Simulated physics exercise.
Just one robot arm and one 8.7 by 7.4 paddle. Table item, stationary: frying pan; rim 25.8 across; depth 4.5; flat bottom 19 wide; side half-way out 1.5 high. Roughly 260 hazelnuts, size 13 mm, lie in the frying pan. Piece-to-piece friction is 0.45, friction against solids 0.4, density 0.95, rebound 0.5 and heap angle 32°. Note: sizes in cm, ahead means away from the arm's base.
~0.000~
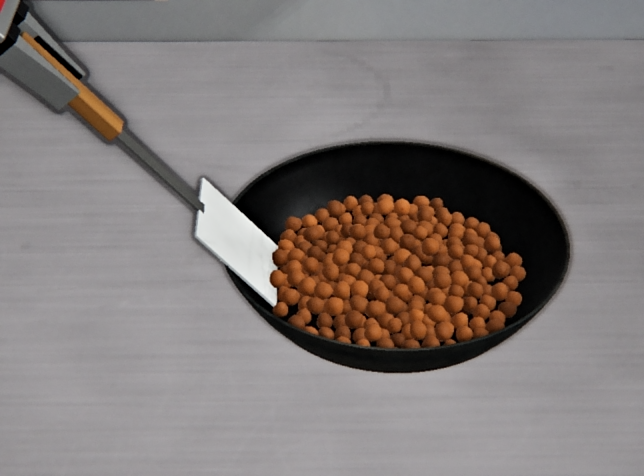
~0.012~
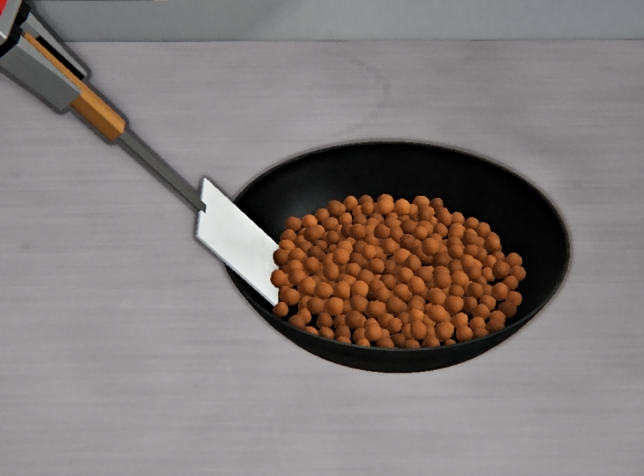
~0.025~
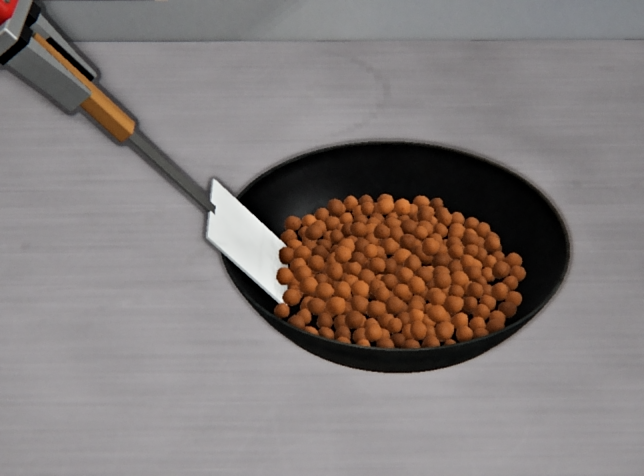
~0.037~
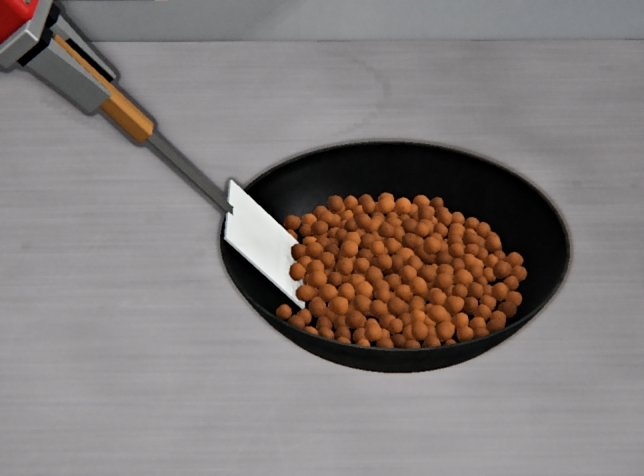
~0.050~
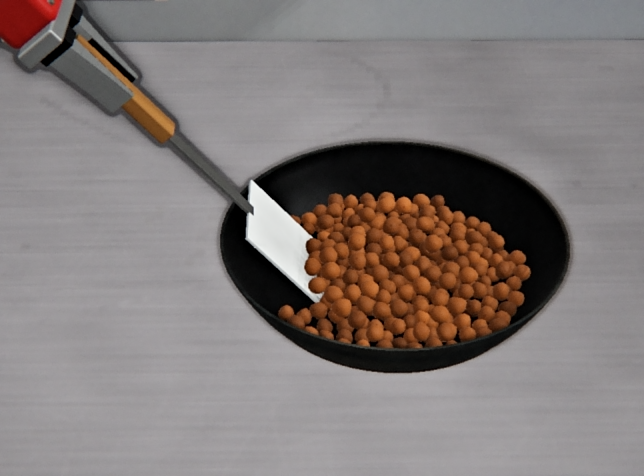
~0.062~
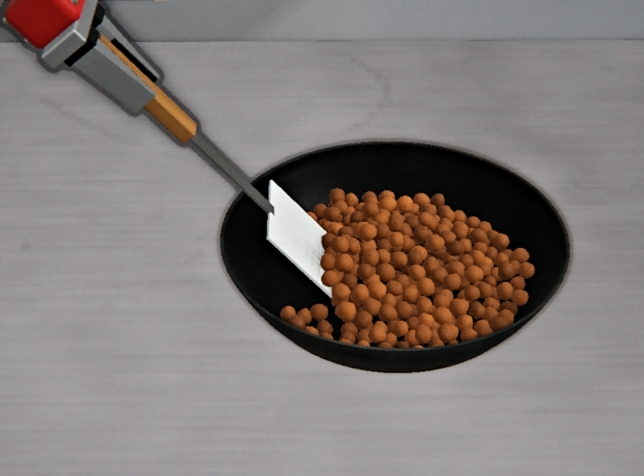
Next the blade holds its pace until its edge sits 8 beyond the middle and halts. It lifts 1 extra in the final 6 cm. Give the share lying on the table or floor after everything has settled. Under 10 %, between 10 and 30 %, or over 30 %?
Between 10 and 30 %.
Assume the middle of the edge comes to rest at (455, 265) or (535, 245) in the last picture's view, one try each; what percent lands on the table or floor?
The two tries give near 10 and near 35 in a hundred.
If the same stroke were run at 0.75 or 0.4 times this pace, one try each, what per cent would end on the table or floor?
The two tries give about 10 and 0 in a hundred.
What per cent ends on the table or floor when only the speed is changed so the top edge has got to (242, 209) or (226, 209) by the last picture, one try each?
Estimates: About 5 %, about 0 %.
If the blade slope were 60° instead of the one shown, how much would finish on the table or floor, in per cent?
Result, estimated: 20 %.
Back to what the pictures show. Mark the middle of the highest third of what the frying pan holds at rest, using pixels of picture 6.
It is centred near (512, 261).
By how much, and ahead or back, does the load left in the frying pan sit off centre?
Offset forward: Around 4.5 cm.
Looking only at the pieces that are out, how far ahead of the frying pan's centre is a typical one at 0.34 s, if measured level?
About 20 cm.
By 0.09 s, sloping 50°, highest piece 7 above the table; 263 in the frying pan.
By 0.12 s, sloping 50°, highest piece 8 above the table; 263 in the frying pan.
By 0.34 s, sloping 50°, highest piece 8 above the table; 218 in the frying pan, 35 on the table or floor, 10 on the blade or in flight.
By 1.39 s, sloping 50°, highest piece 5 above the table; 217 in the frying pan, 46 on the table or floor.
Final count, 217 in the frying pan, 46 on the table or floor. That is 17 % on the table or floor.
